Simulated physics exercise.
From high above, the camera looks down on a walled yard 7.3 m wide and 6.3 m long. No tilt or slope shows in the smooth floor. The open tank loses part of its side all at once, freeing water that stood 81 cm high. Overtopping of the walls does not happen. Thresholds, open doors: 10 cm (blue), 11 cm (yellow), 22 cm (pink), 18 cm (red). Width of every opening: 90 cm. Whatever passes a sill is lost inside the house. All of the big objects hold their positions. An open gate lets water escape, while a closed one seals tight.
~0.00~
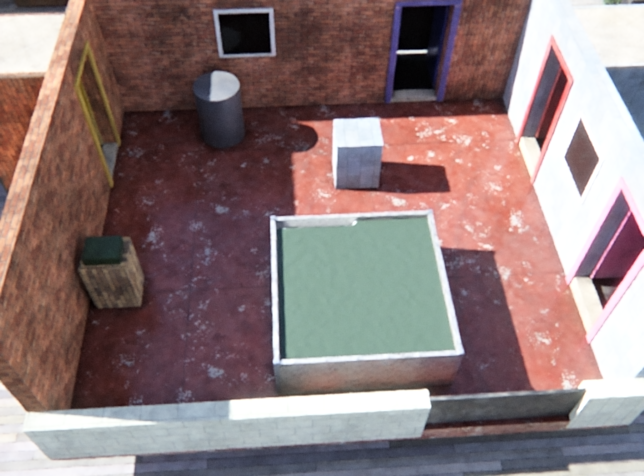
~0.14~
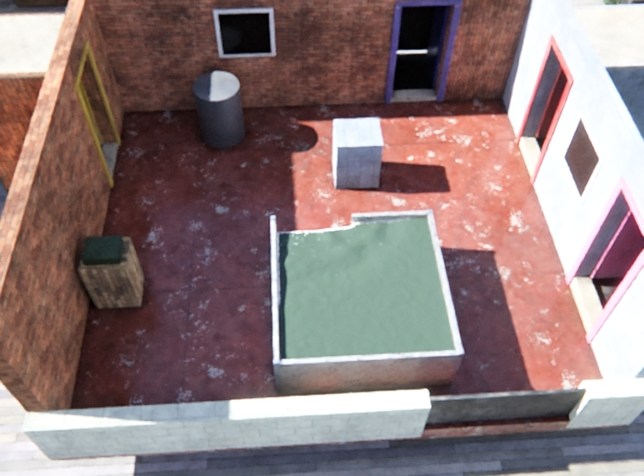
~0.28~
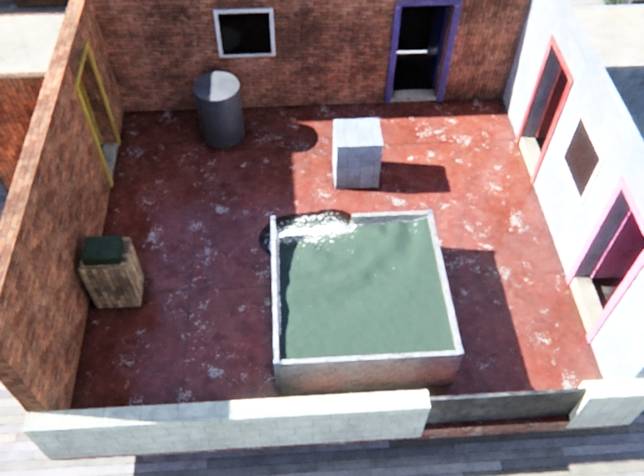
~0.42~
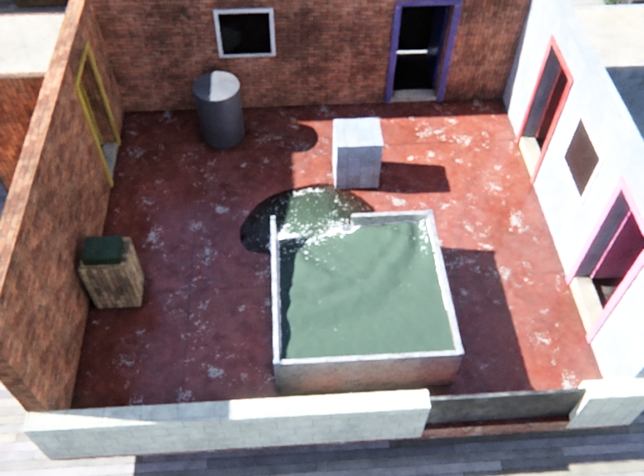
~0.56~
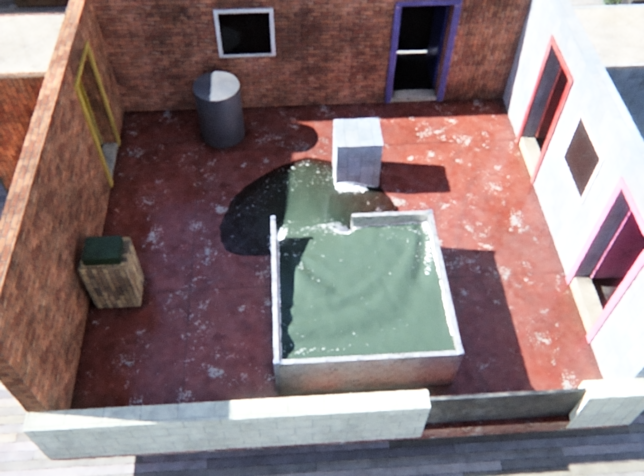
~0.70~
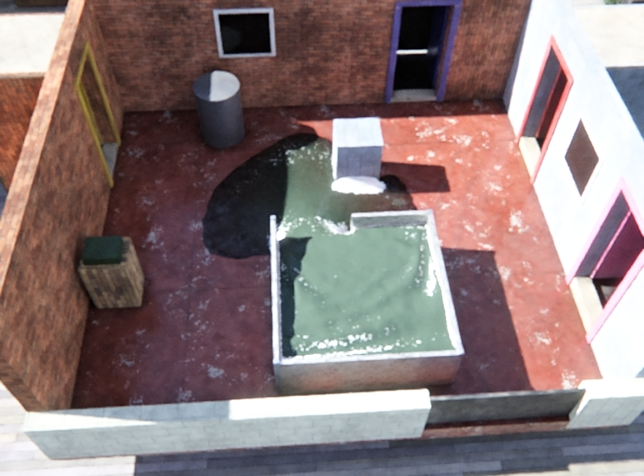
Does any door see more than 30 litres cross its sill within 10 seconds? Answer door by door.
Taking each door, the blue door does not; the yellow door does; the pink door does not; the red door does not.
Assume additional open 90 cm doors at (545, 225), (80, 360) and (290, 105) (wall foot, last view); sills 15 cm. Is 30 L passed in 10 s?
So, in the order given, it's shy of the mark, then shy of the mark, then beyond the mark.
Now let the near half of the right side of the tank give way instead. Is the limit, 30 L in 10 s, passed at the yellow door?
Then: Yellow short of it.
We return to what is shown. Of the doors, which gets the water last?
It's the pink door.
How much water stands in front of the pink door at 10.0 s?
Roughly 11.5 centimetres.
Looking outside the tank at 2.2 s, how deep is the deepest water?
Some 55 cm deep.
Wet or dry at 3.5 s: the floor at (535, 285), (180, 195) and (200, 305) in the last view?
First spot submerged, second submerged, third not yet wet.
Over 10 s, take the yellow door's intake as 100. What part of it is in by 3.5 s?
By that time, around 35 per cent.
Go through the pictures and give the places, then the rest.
In the first frame, still water, 81 cm deep, in the open tank at (360, 284).
In the second frame, the front is at a hidden place, 0.7 m from the gap on the open tank's far side; 0.3 m2 of floor is under water; 81 cm left at the back of the open tank.
In the third frame, the front is at (340, 214), 0.9 m from the gap on the open tank's far side; 1.0 m2 of floor is under water; 81 cm left at the back of the open tank.
In the fourth frame, the front is at (331, 188), 1.5 m from the gap on the open tank's far side; 2.4 m2 of floor is under water; 81 cm left at the back of the open tank.
In the fifth frame, water pours out on the open tank's far side and has run 2.1 m, to (315, 162); typically 7 cm deep outside, 79 cm at the open tank's back.
In the sixth frame, water pours out on the open tank's far side and has run 2.7 m, to (297, 137); typically 6 cm deep outside, 73 cm at the open tank's back.
After 1.4 s water covers 30 % of the floor and is deepest (46 cm) near (303, 247); blue door not reached, yellow door not reached, pink door not reached, red door not reached.
After 2.2 s water covers 50 % of the floor and is deepest (55 cm) near (125, 113); blue door 5 cm at the sill, 0 L in, yellow door 18 cm at the sill, 1 L in, pink door not reached, red door 9 cm at the sill, 0 L in.
After 3.5 s water covers 60 % of the floor and is deepest (32 cm) near (304, 106); blue door 8 cm at the sill, 0 L in, yellow door 23 cm at the sill, 65 L in, pink door 2 cm at the sill, 0 L in, red door 9 cm at the sill, 0 L in.
After 6.0 s water covers 85 % of the floor and is deepest (22 cm) near (107, 275); blue door 7 cm at the sill, 0 L in, yellow door 19 cm at the sill, 161 L in, pink door 6 cm at the sill, 0 L in, red door 14 cm at the sill, 1 L in.
After 10.0 s water covers 100 % of the floor and is deepest (17 cm) near (313, 419); blue door 9 cm at the sill, 0 L in, yellow door 8 cm at the sill, 188 L in, pink door 12 cm at the sill, 0 L in, red door 10 cm at the sill, 1 L in.
